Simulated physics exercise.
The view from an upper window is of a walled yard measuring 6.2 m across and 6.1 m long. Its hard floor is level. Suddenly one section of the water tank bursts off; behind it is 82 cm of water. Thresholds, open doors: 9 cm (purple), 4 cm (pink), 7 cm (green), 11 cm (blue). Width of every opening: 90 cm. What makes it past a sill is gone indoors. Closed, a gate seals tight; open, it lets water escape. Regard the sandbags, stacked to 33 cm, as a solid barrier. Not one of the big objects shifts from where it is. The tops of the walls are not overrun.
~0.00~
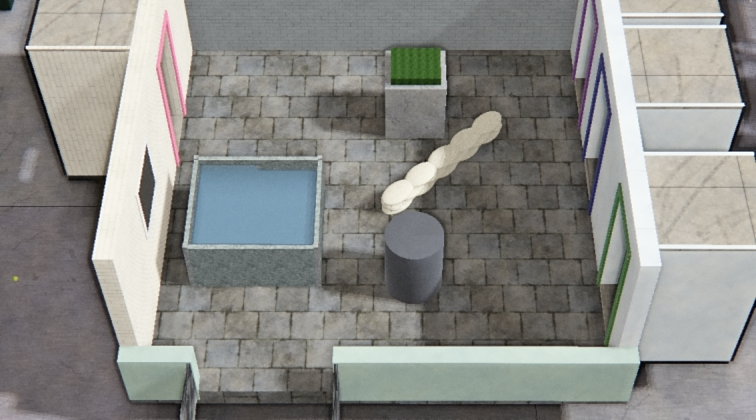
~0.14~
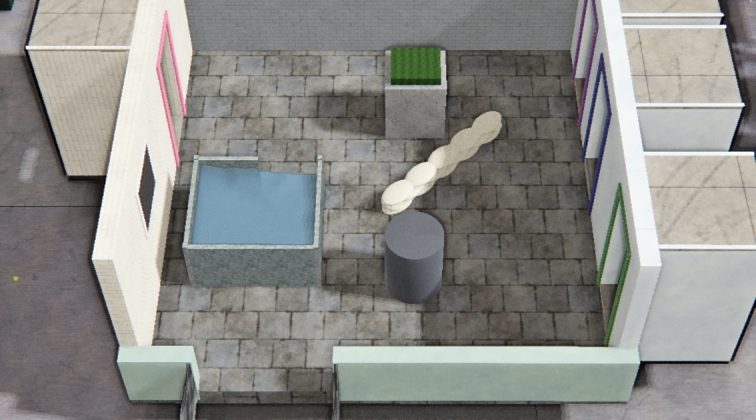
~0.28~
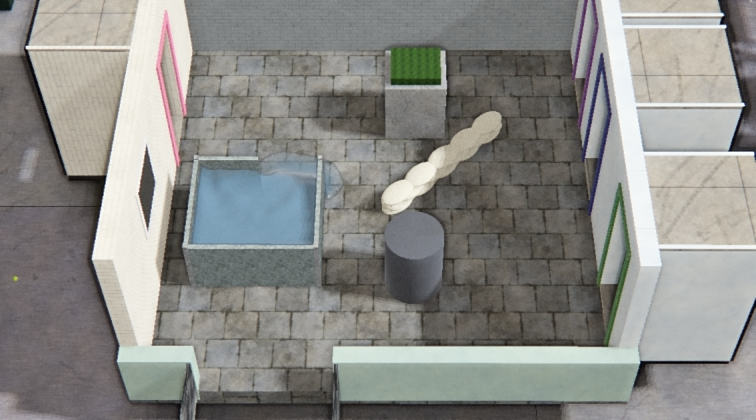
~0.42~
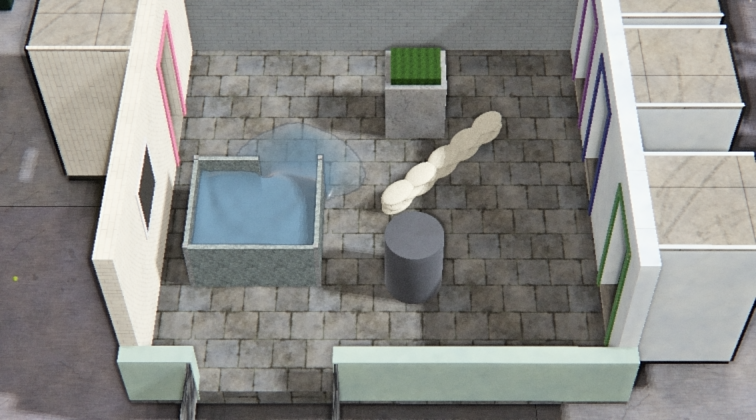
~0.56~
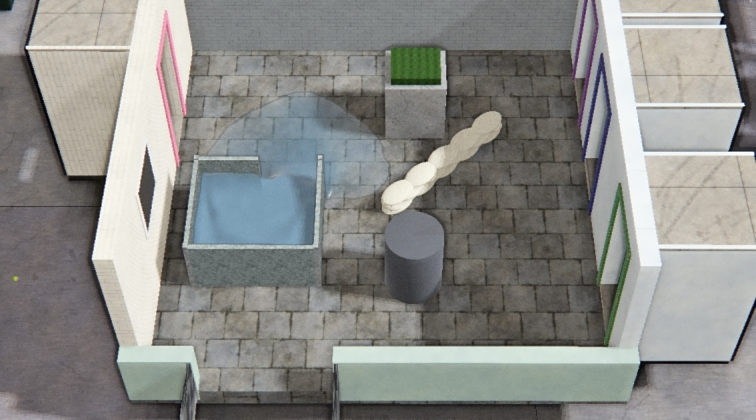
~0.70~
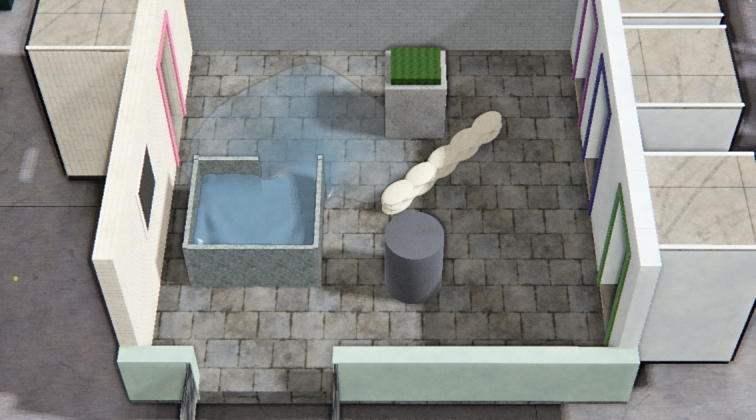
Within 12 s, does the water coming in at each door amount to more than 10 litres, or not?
Purple door: Beyond the set amount, pink door: Beyond the set amount, green door: Short of the set amount, blue door: Short of the set amount.
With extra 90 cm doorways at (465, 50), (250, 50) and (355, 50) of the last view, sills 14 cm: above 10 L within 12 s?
Check each in turn: The first fails, the second succeeds, the third succeeds.
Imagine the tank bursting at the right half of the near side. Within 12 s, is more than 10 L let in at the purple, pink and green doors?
Log - purple: Threshold not reached, pink: Threshold not reached, green: Threshold topped.
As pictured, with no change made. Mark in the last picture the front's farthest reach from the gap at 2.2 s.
(559, 56).
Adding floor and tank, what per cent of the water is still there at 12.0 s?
It comes to near 90 per cent.
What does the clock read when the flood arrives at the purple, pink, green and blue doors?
So purple at 2.6 s, pink at 0.8 s, green at 5.5 s, and blue at 3.6 s.
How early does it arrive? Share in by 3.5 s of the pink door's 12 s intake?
By that time, around 20 per cent.
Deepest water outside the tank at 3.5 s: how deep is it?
It gets to some 21 cm.
After 1.4 s water covers 30 % of the floor and is deepest (34 cm) near (381, 56); purple door not reached, pink door 5 cm at the sill, 1 L in, green door not reached, blue door not reached.
After 2.2 s water covers 35 % of the floor and is deepest (32 cm) near (193, 56); purple door not reached, pink door 3 cm at the sill, 4 L in, green door not reached, blue door not reached.
After 3.5 s water covers 45 % of the floor and is deepest (21 cm) near (324, 89); purple door 15 cm at the sill, 8 L in, pink door 10 cm at the sill, 13 L in, green door not reached, blue door not reached.
After 7.0 s water covers 80 % of the floor and is deepest (13 cm) near (149, 375); purple door 11 cm at the sill, 55 L in, pink door 6 cm at the sill, 44 L in, green door 2 cm at the sill, 0 L in, blue door 5 cm at the sill, 0 L in.
After 12.0 s water covers 95 % of the floor and is deepest (8 cm) near (610, 376); purple door 7 cm at the sill, 59 L in, pink door 7 cm at the sill, 67 L in, green door 5 cm at the sill, 0 L in, blue door 4 cm at the sill, 0 L in.
